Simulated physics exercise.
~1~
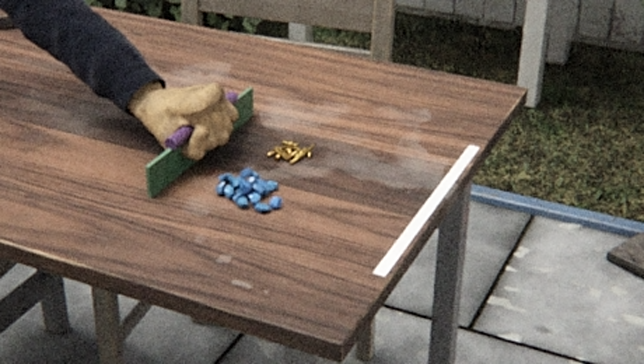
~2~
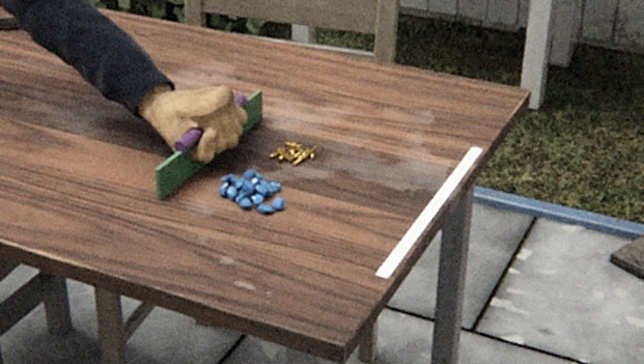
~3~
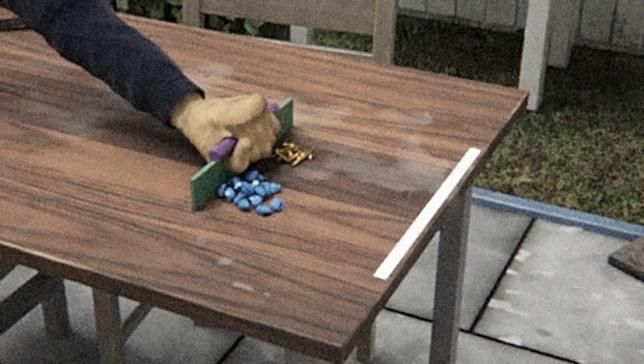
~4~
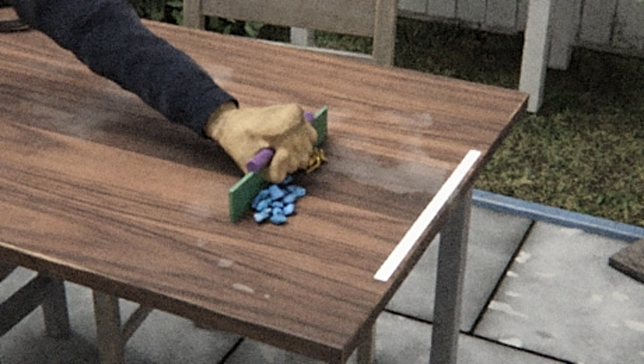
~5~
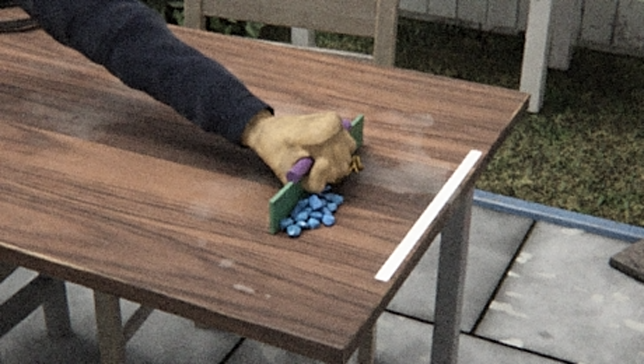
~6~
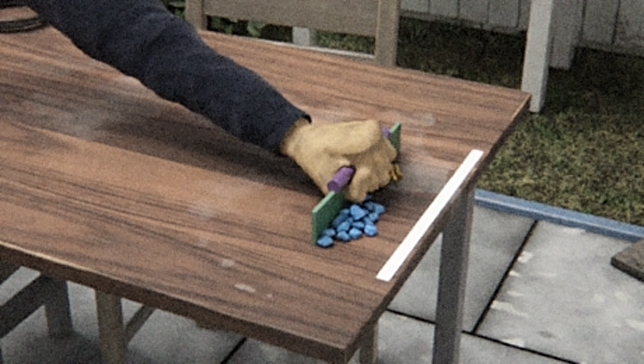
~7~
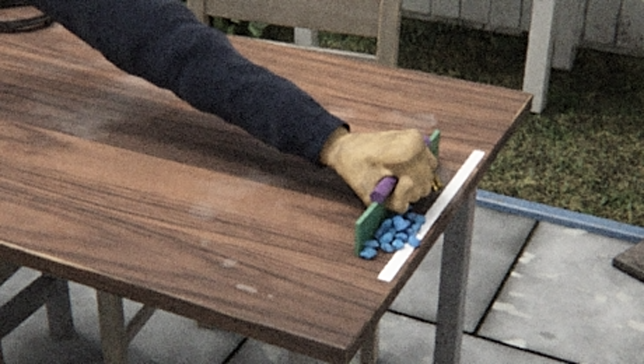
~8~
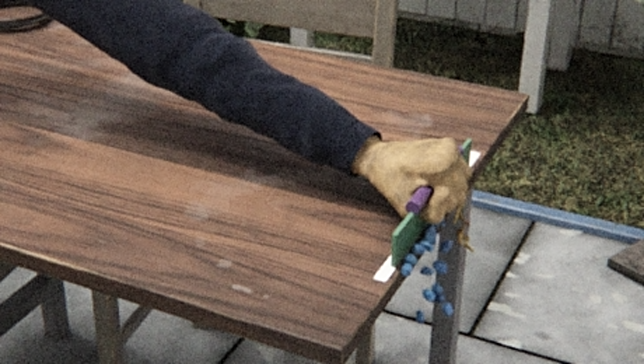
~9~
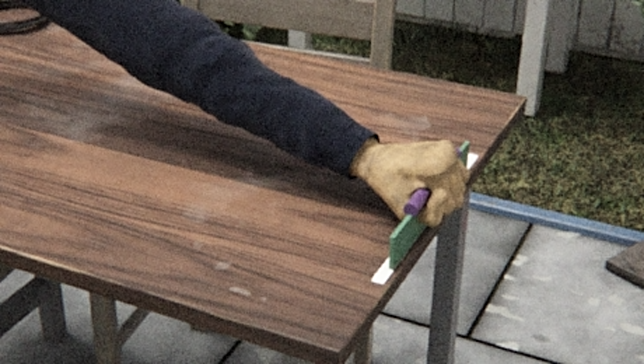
On a wooden table in a paved yard beside a patch of grass, a gloved hand in a dark sleeve holds a green scraper with a purple handle. A cluster of blue pebbles and a smaller pile of golden pieces sit to its right, short of a strip of white tape near the table's end. The hand slides the scraper right, meeting both piles and pushing them along together. At the tape the scraper stops, and blue pieces tumble over the edge. Finally the hand rests there, with both piles gone from the tabletop.
